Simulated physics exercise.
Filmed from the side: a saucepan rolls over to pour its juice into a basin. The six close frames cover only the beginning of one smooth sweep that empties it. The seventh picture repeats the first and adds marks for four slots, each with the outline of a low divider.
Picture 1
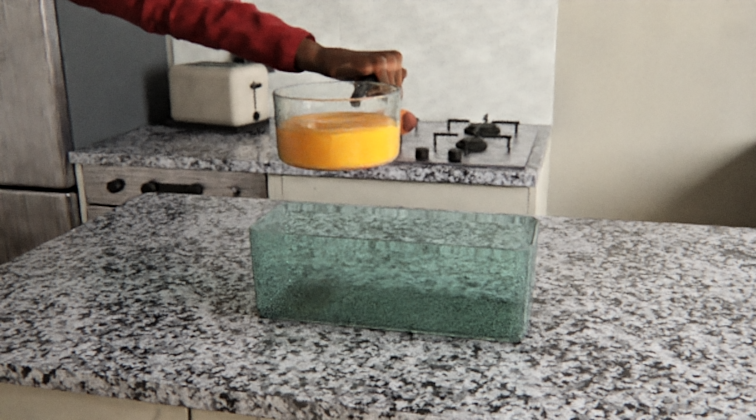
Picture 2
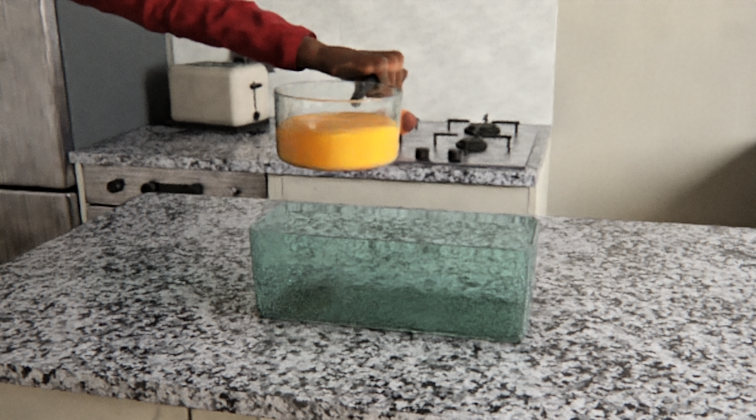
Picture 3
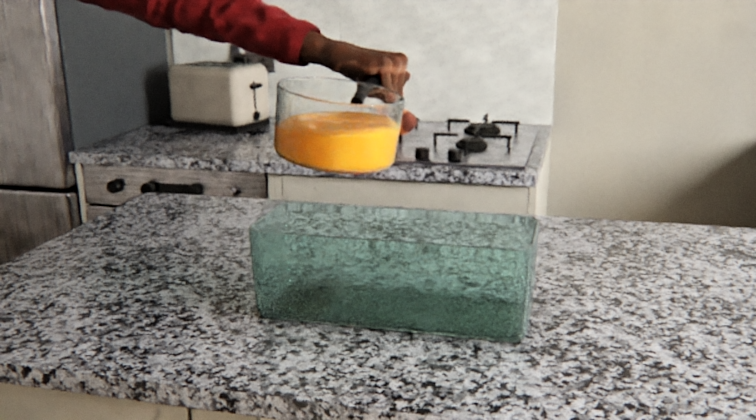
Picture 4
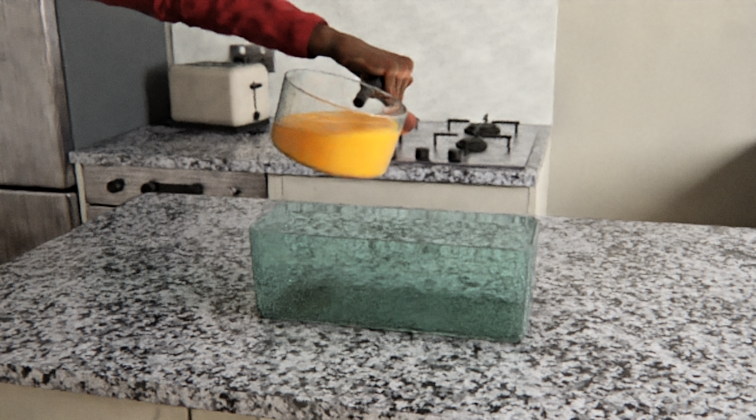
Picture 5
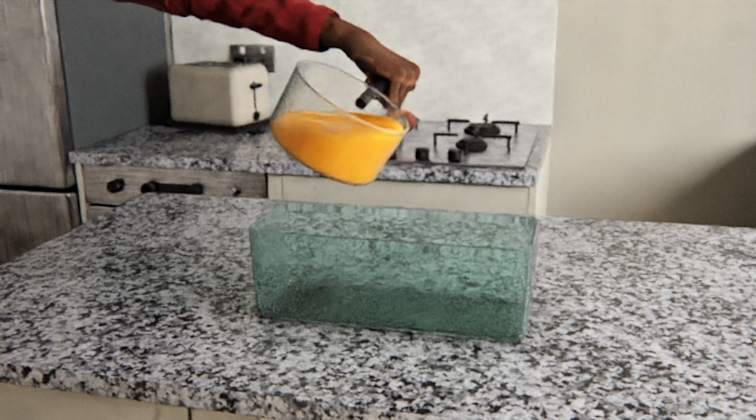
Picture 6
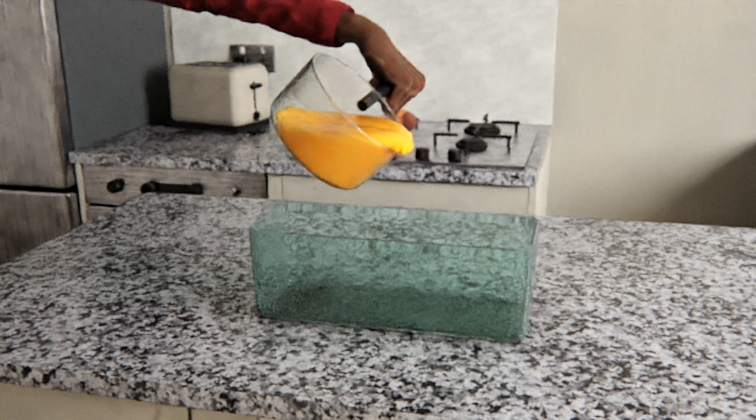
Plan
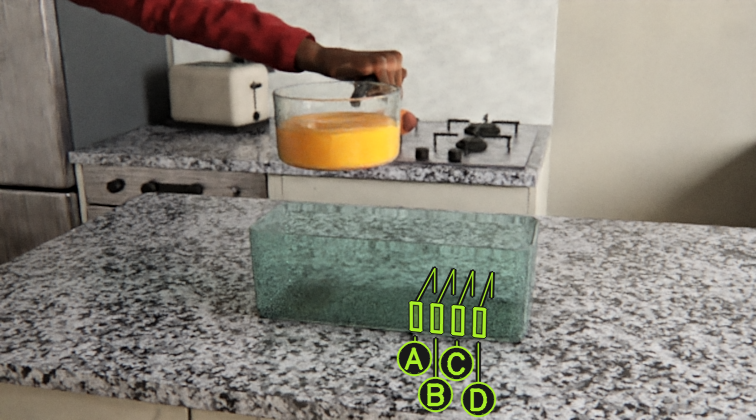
A glass saucepan of orange juice, held by a hand in a red sleeve above a greenish clear basin, tilted slowly to the right, then more steeply, until juice just came over its lip.
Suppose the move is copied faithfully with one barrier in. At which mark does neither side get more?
Choose A.
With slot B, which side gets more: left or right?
The left one.
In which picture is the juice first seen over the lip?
In picture 6.
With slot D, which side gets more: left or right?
More ends on the left.
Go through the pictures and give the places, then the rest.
In the first frame, upright, lip at (396, 91); basin from (258, 313) to (527, 340); nothing has left yet.
In the second frame, tipped about 2°, lip at (398, 93); nothing has left yet.
In the third frame, tipped about 9°, lip at (401, 101); nothing has left yet.
In the fourth frame, tipped about 19°, lip at (404, 113); nothing has left yet.
In the fifth frame, tipped about 32°, lip at (405, 129); nothing has left yet.
In the sixth frame, tipped about 47°, lip at (402, 146); juice is over the lip, down to (405, 152).
In lime, A at (414, 336); B at (435, 338); C at (456, 341); D at (478, 343).
Choosing A, about 55 % ends left of the wall and 45 % right of it.
Choosing B, about 70 % ends left of the wall and 26 % right of it; 3 % is lost outside.
Choosing C, about 82 % ends left of the wall and 14 % right of it; 4 % is lost outside.
Choosing D, about 80 % ends left of the wall and 18 % right of it.
